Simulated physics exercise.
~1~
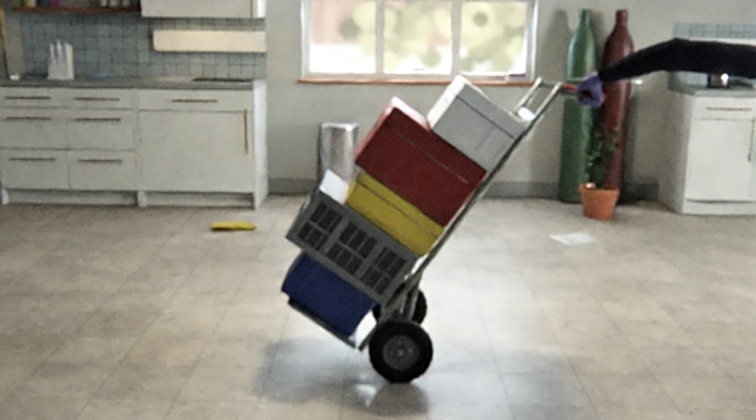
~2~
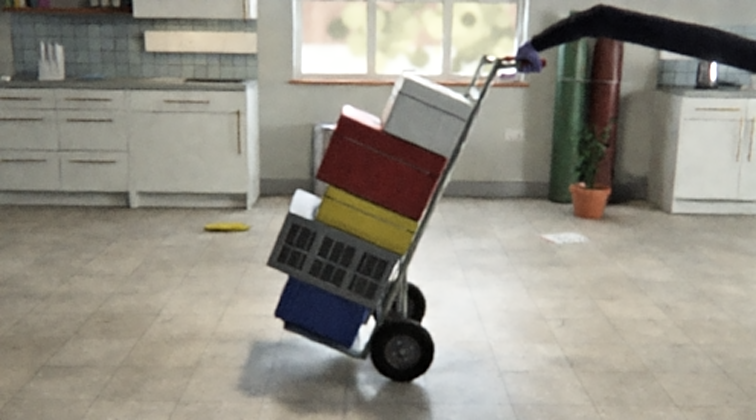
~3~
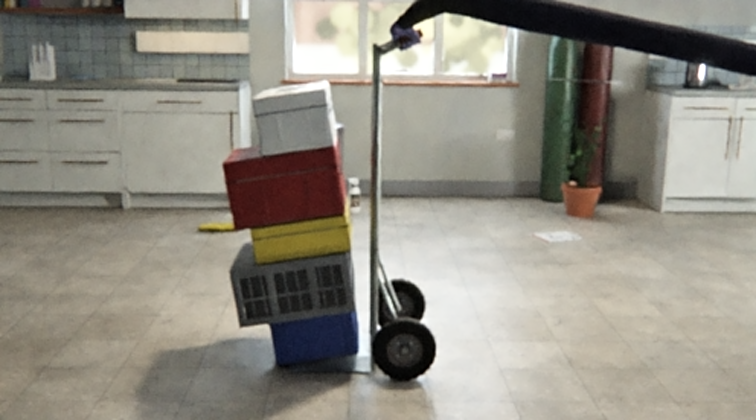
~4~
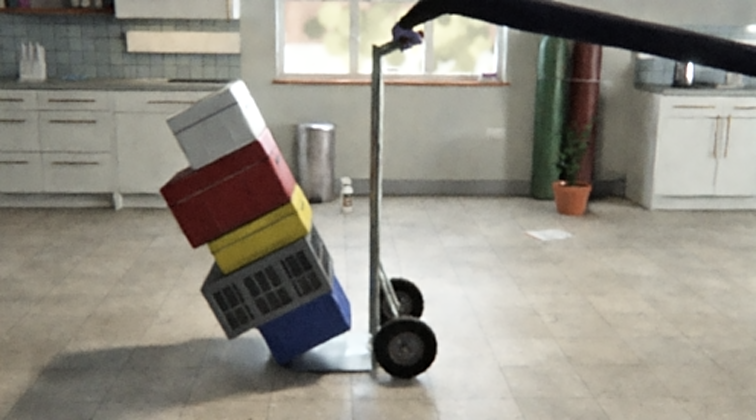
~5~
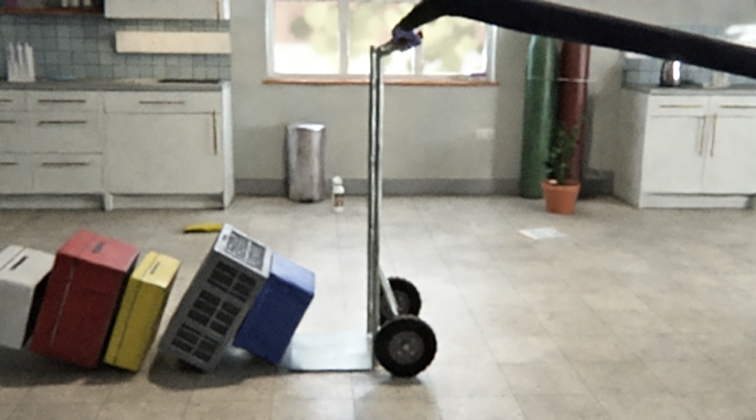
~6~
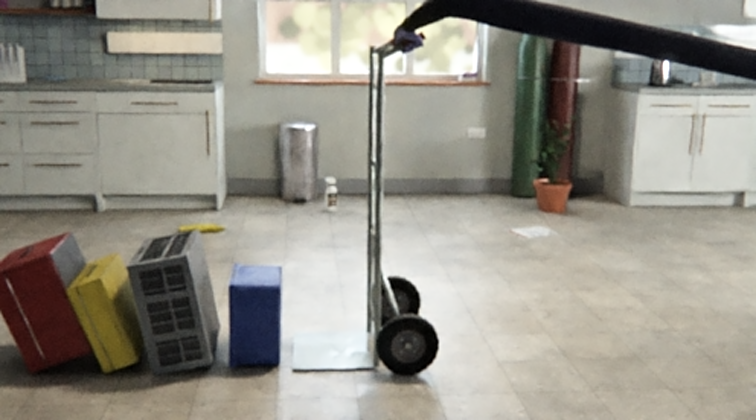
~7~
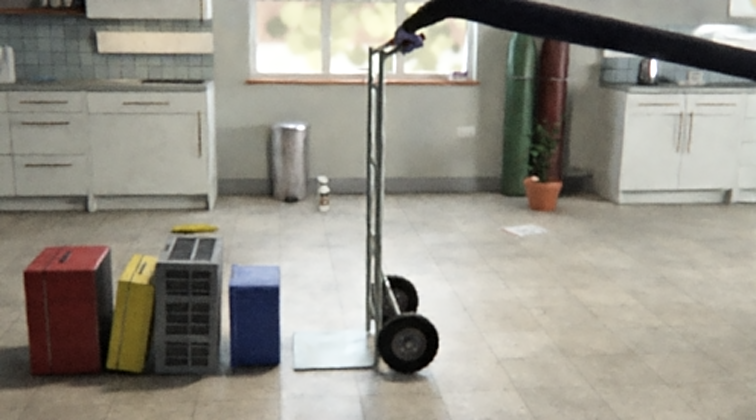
The video shows a gloved hand swinging a loaded hand truck upright in a kitchen, and its stack of boxes and a grey crate topples left off the truck. At the end, red, yellow, grey and blue containers stand in a row on the floor beside the empty truck.
